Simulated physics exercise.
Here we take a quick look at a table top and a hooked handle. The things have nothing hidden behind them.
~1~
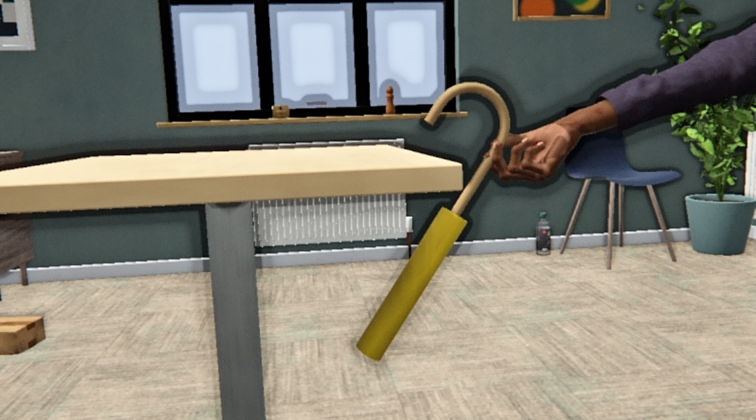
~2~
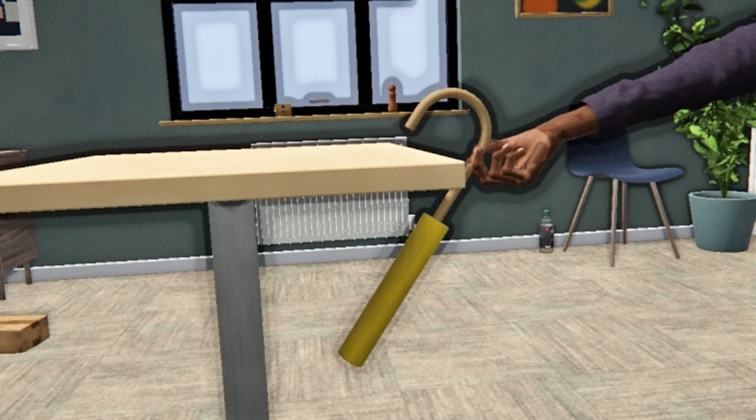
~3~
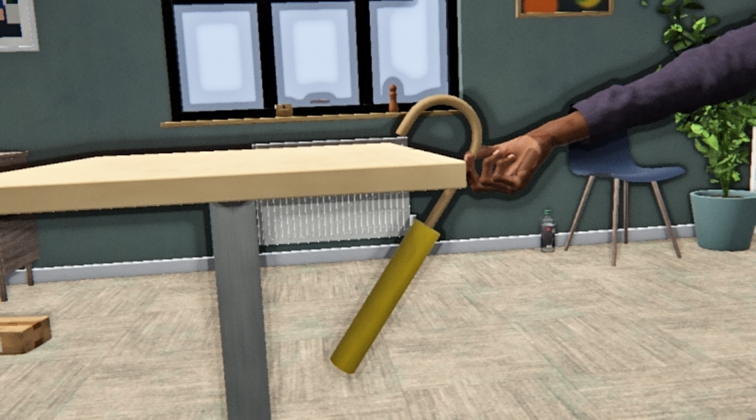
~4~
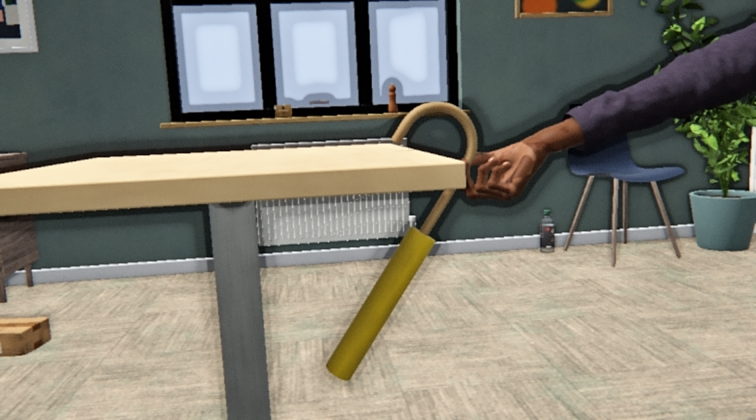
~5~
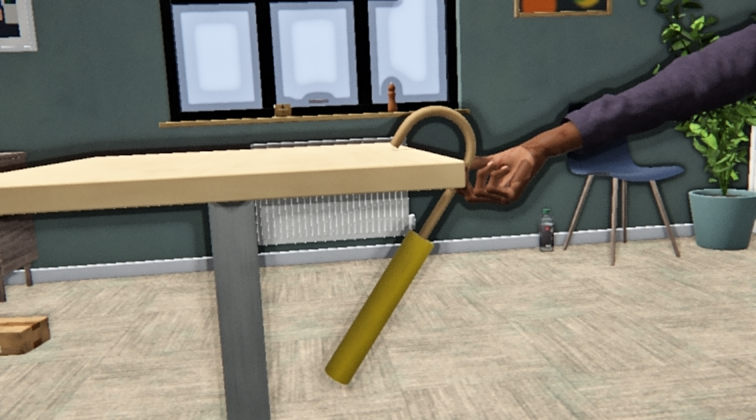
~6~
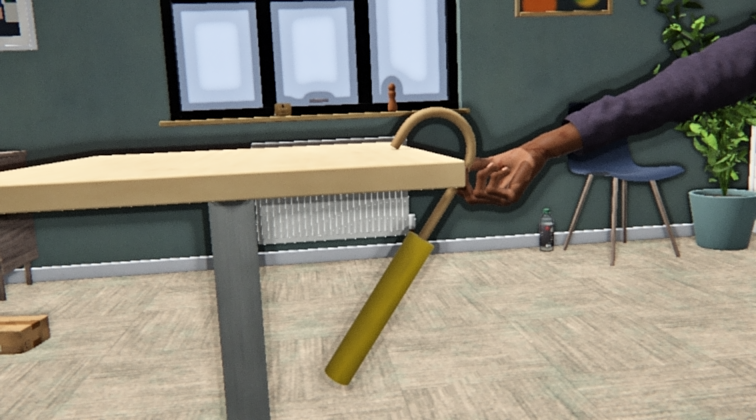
In a room with dark green walls and a pale patterned floor, seen from the side at about table height, a window sits above a radiator. A light wooden table with a grey leg fills the left, while a purple-sleeved arm at right holds a yellow umbrella, near a blue chair and potted plant. The hand moves the tilted umbrella slightly left and down, bringing its hooked handle over the table's edge, then stays nearly still, gripping it.
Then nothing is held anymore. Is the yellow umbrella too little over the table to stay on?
No, it stays hooked.
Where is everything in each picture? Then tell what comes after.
Still on the way; yellow umbrella (416, 218); table (226, 169), in the first frame.
Still on the way; yellow umbrella (397, 224); table (229, 168), in the second frame.
Still on the way; yellow umbrella (389, 231); table (230, 168), in the third frame.
Still on the way; yellow umbrella (385, 238); table (229, 169), in the fourth frame.
Still on the way; yellow umbrella (383, 242); table (229, 168), in the fifth frame.
In place, still held; yellow umbrella (383, 243); table (229, 168), in the sixth frame.
Then, 0.32 s later than the last frame, yellow umbrella at rest near (386, 243).
When it is over, the yellow umbrella hangs from the table, near (384, 243).
